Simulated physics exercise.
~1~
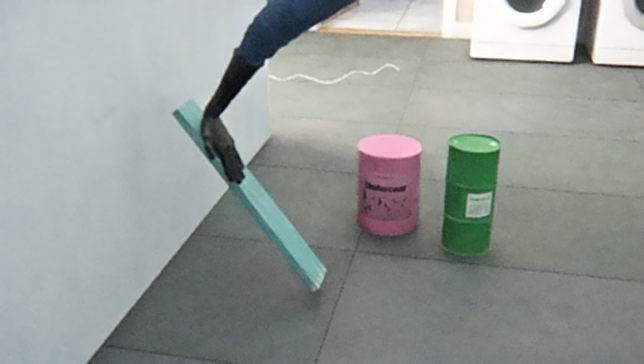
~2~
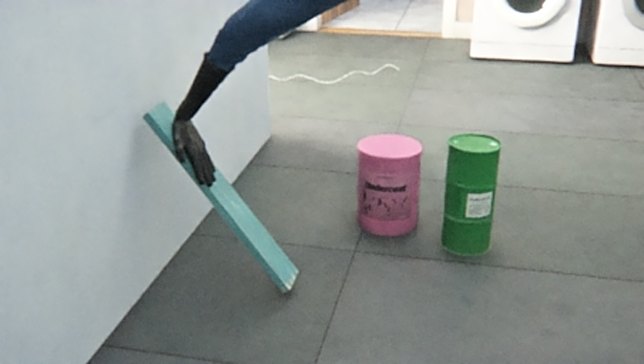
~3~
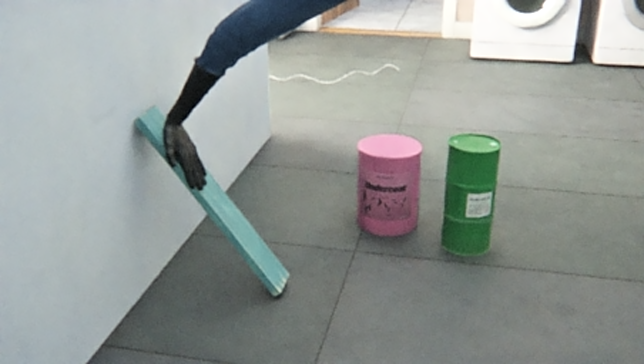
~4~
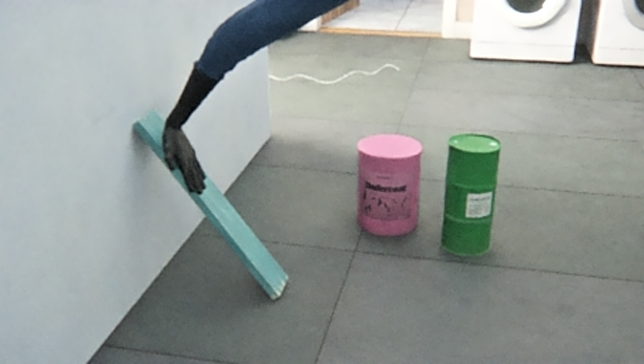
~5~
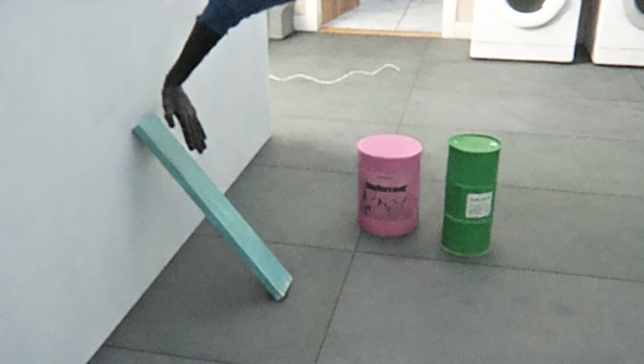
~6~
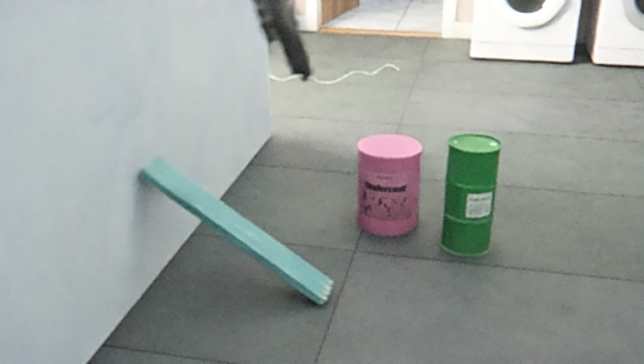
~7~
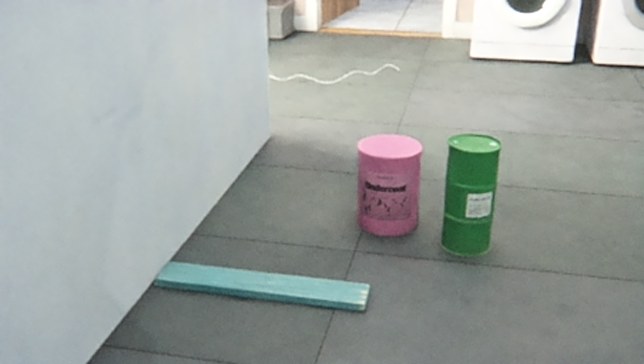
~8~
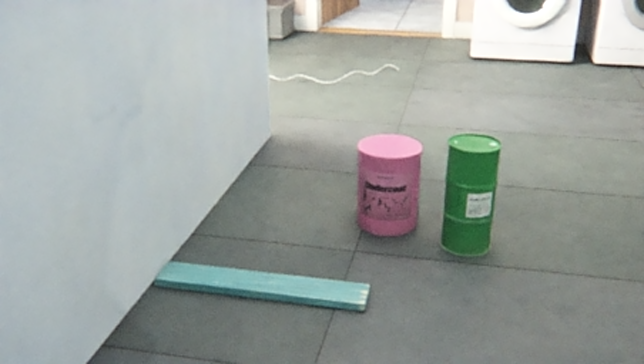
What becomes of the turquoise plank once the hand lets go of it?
It does not stay leaning. Its foot slips out to the right and it slides down the wall until it lies flat on the floor.
A dark-gloved hand on a blue-sleeved arm reaches in from the top, holding a turquoise plank over a grey tiled floor, seen from slightly above. A pale wall stands on the left, a pink pail and a green canister stand to the right, and white front-loading machines are in the background. The hand moves the plank left and leans it against the wall, then lets go and draws back. The plank's foot slips to the right and its top slides down the wall. It ends lying flat on the floor, while the pail and canister stay in place.
